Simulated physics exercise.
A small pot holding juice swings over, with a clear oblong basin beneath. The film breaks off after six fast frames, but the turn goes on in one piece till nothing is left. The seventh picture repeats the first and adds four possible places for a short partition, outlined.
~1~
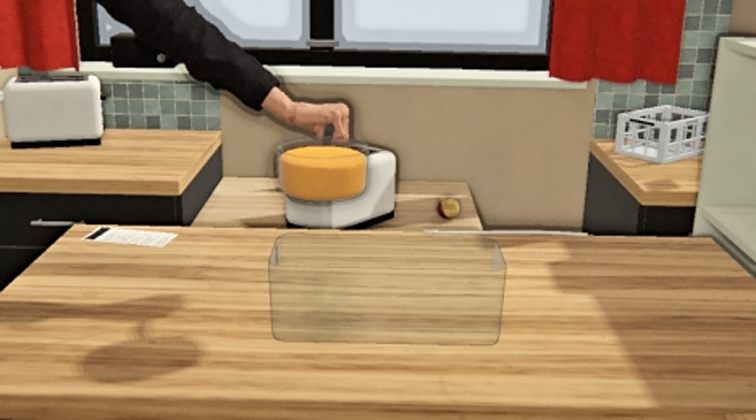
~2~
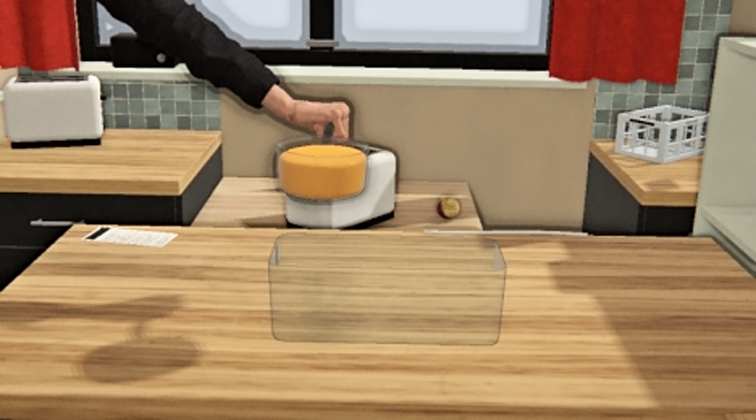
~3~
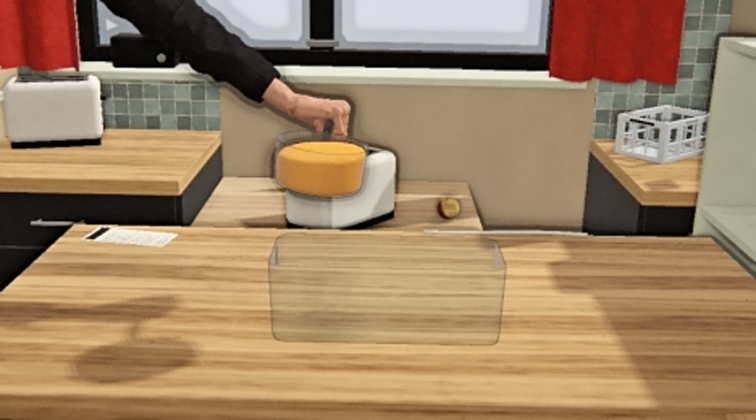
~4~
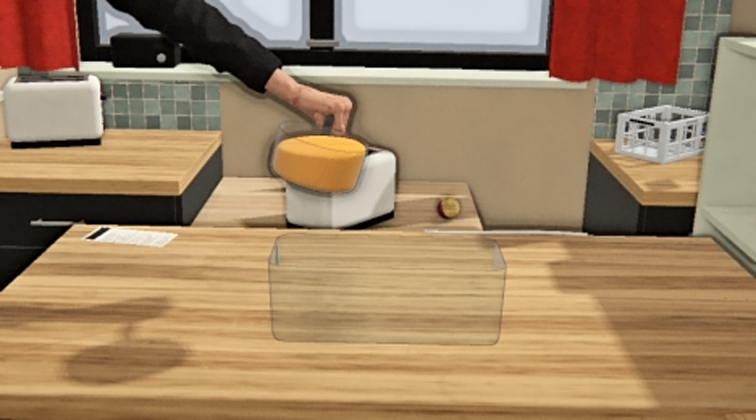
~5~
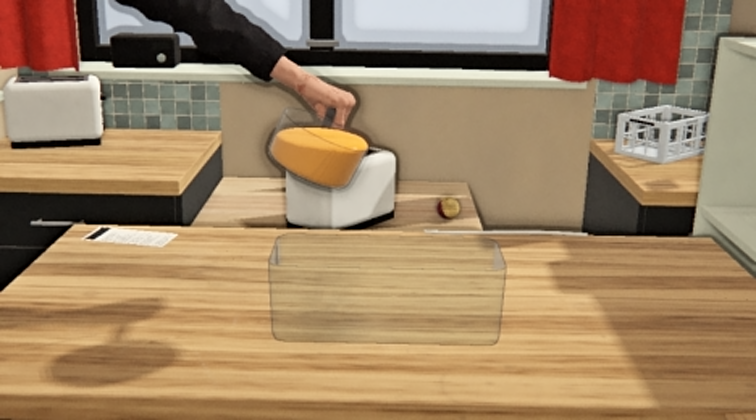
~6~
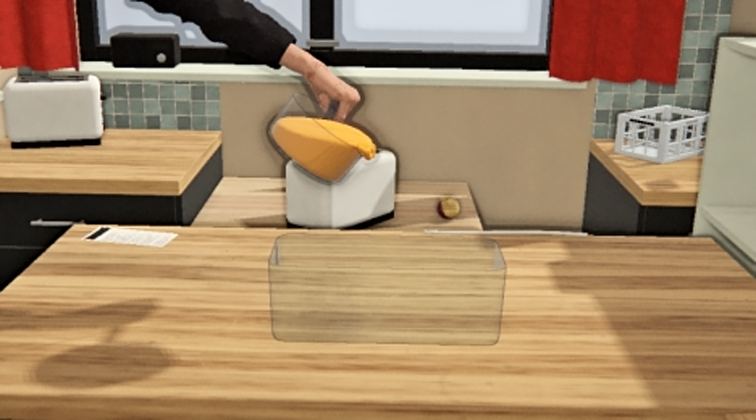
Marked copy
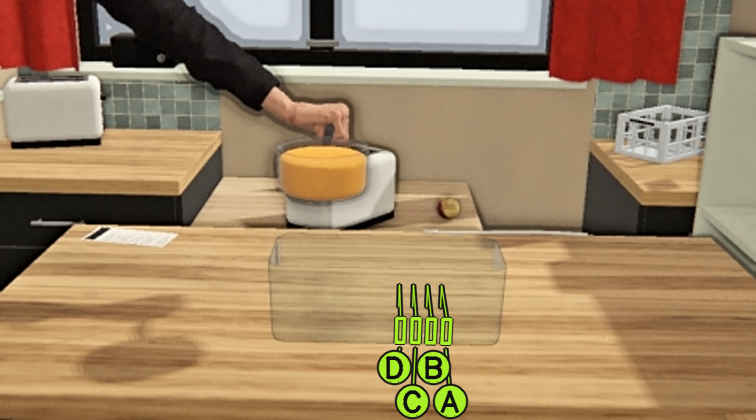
Small clear pot of orange juice held by a hand, tilting rightward above a clear oblong basin until juice reaches over its lip.
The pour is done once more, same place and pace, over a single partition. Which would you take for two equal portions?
A works best here.
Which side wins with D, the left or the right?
The right side.
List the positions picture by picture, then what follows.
Upright, lip at (367, 147); basin from (272, 338) to (499, 343); nothing has left yet.
Upright, lip at (367, 147); nothing has left yet.
Tipped about 7°, lip at (367, 147); nothing has left yet.
Tipped about 14°, lip at (367, 147); nothing has left yet.
Tipped about 24°, lip at (367, 147); juice is over the lip, down to (367, 147).
Tipped about 36°, lip at (367, 147); juice is over the lip, down to (373, 155).
On the marked copy, A at (445, 348); B at (430, 348); C at (415, 348); D at (399, 348).
For slot A, about 46 % ends left of the wall and 46 % right of it; 9 % is lost outside.
For slot B, about 37 % ends left of the wall and 58 % right of it; 5 % is lost outside.
For slot C, about 21 % ends left of the wall and 74 % right of it; 5 % is lost outside.
For slot D, about 15 % ends left of the wall and 81 % right of it; 4 % is lost outside.
